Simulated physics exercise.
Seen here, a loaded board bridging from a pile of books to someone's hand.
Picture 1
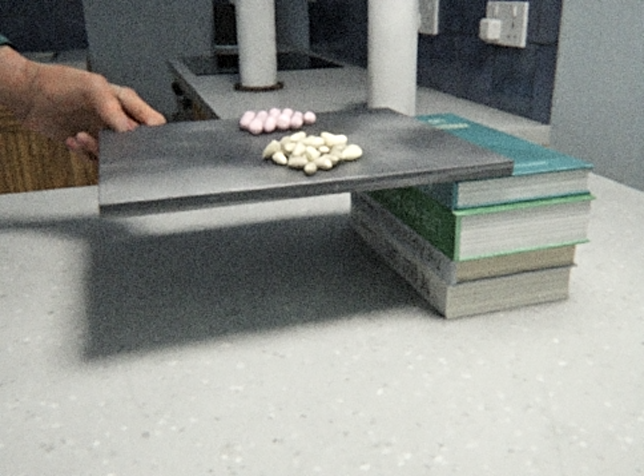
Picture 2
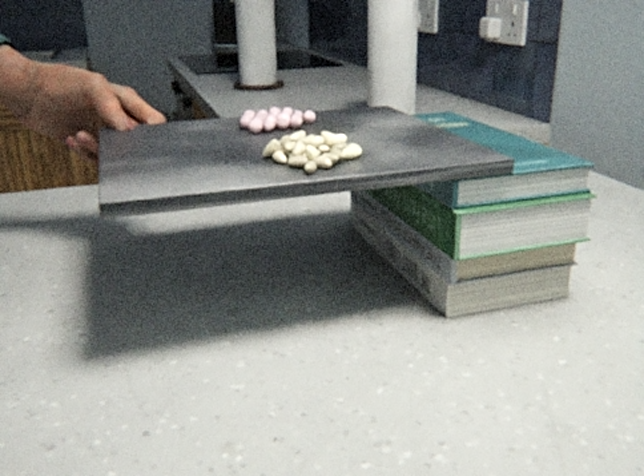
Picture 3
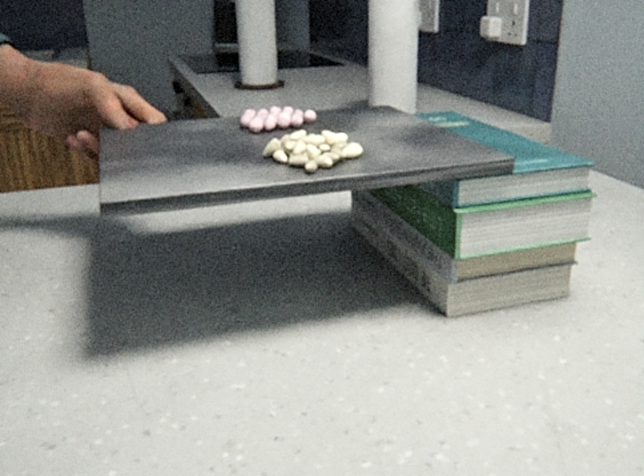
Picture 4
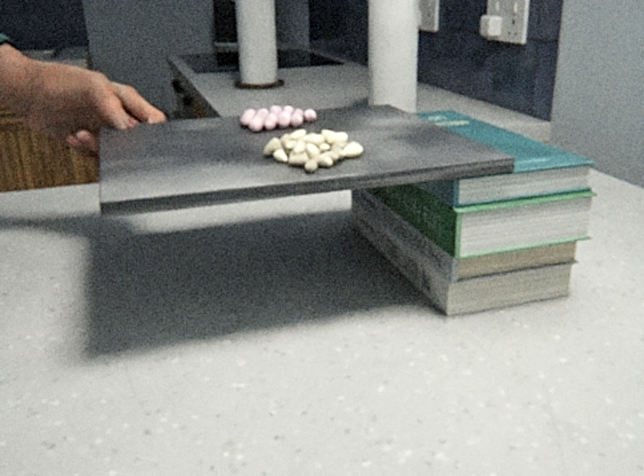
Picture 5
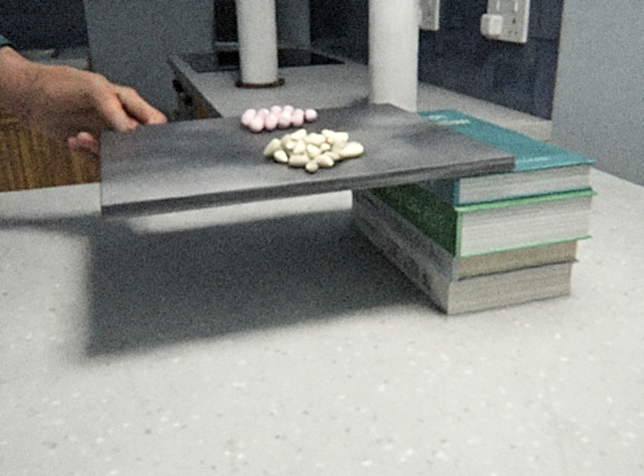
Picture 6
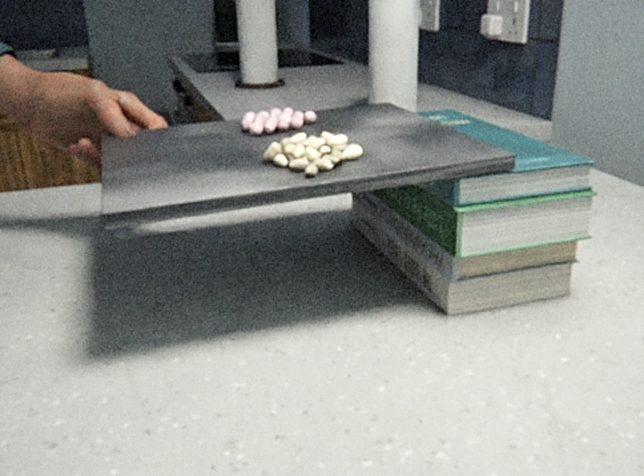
At the start, a hand at the left holds one end of a level dark board, its other end resting on a pile of books, with white beans and pink pieces on top. The board stays still for most of the clip, then the held end dips very slightly while both small piles stay put.
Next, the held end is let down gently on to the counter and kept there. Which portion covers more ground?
It's the farther portion that goes farther.
Then, 0.65 s on from there, board sloping at 17°; near portion the whole lot still on the board; far portion the bulk still on the board.
Then, 1.21 s on from there, board sloping at 28°; near portion the bulk still on the board; far portion mostly up to a board's length out.
Then, 1.70 s on from there, board resting at 29°; near portion mostly less than half a board's length out; far portion mostly one to two board lengths out.
In the end, board resting at 29°; near portion mostly less than half a board's length out; far portion mostly more than two board lengths out, near a third gone off the counter; the far portion has gone farther.
